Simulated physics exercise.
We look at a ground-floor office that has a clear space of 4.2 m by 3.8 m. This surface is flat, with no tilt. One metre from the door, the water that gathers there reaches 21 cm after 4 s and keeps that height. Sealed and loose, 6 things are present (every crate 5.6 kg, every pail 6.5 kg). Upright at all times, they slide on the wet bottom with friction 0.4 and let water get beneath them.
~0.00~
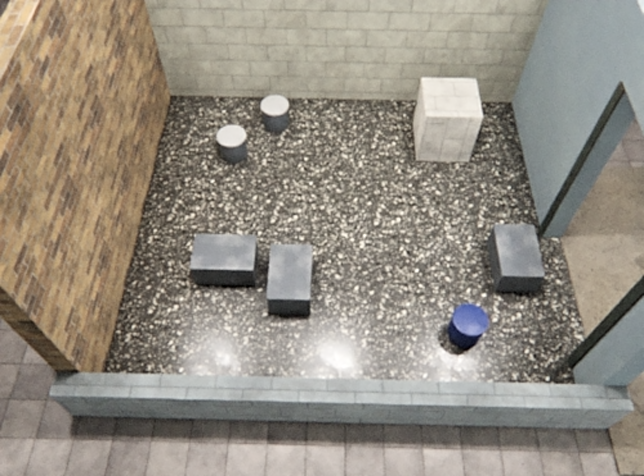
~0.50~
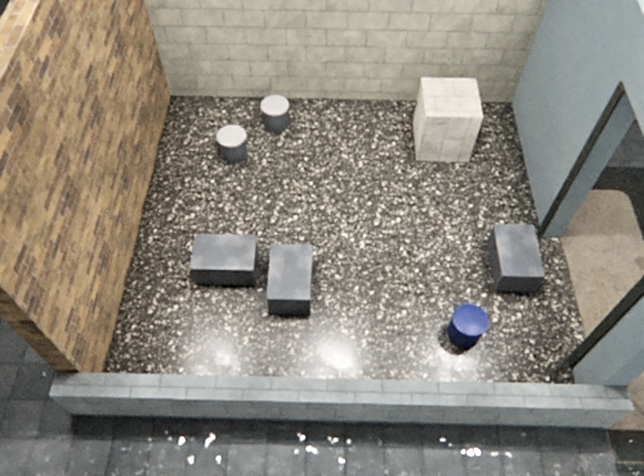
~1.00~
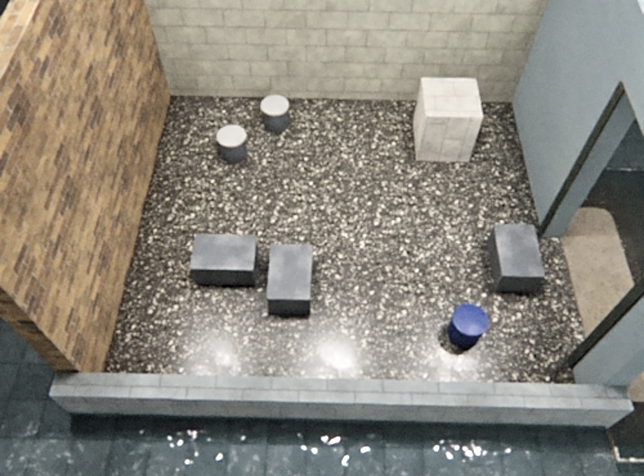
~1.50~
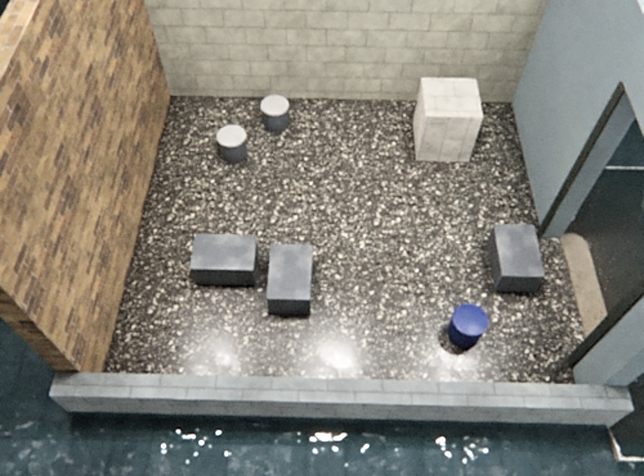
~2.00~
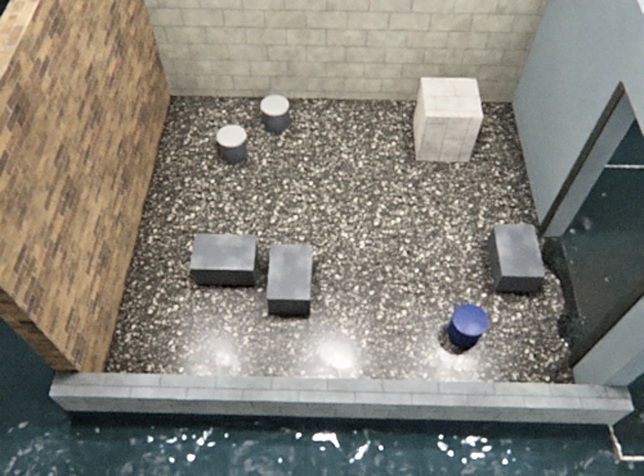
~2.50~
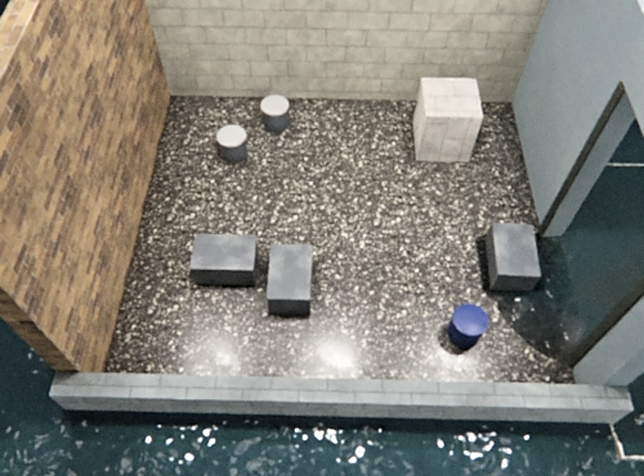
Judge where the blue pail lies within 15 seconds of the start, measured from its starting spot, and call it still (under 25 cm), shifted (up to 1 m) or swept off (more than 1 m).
It is swept off.
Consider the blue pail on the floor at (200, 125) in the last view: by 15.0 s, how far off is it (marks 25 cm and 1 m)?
Answer: It covers a big distance.
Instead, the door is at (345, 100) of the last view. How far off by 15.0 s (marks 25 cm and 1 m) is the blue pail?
In that case the blue pail gets carried off.
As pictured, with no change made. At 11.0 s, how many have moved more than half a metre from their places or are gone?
The number I get is 6.
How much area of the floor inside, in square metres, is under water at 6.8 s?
Close to 14 m2, I'd say.
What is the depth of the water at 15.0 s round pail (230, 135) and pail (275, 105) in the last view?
Some 13 cm at the first, some 13 cm at the second.
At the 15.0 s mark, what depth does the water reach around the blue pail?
Roughly 14 cm deep.
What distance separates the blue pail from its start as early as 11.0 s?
300 cm, give or take.
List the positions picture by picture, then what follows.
The first frame shows the blue pail at (471, 319), on the bottom; water covers 0.0 m2; 0 of 6 have shifted.
The second frame shows the blue pail at (471, 319), on the bottom; water covers 0.0 m2; 0 of 6 have shifted.
The third frame shows the blue pail at (471, 319) rests on the ground; 0.0 m2 under water; 0 of 6 have shifted.
The fourth frame shows the blue pail at (471, 319) rests on the ground; water covers 0.0 m2; 0 of 6 have shifted.
The fifth frame shows the blue pail at (471, 319), on the bottom; 0.0 m2 under water; 0 of 6 have shifted.
The sixth frame shows the blue pail at (471, 319), on the bottom; water covers 0.4 m2; 0 of 6 have shifted.
After 3.5 s the blue pail is near (466, 321), 0.0 m from its start, aground; 0 afloat.
After 6.8 s the blue pail is near (194, 340), 2.5 m from its start, aground; 3 afloat.
After 11.0 s the blue pail is near (211, 159), 3.1 m from its start, afloat; 6 afloat.
After 15.0 s the blue pail is near (404, 113), 2.6 m from its start, afloat; 6 afloat.
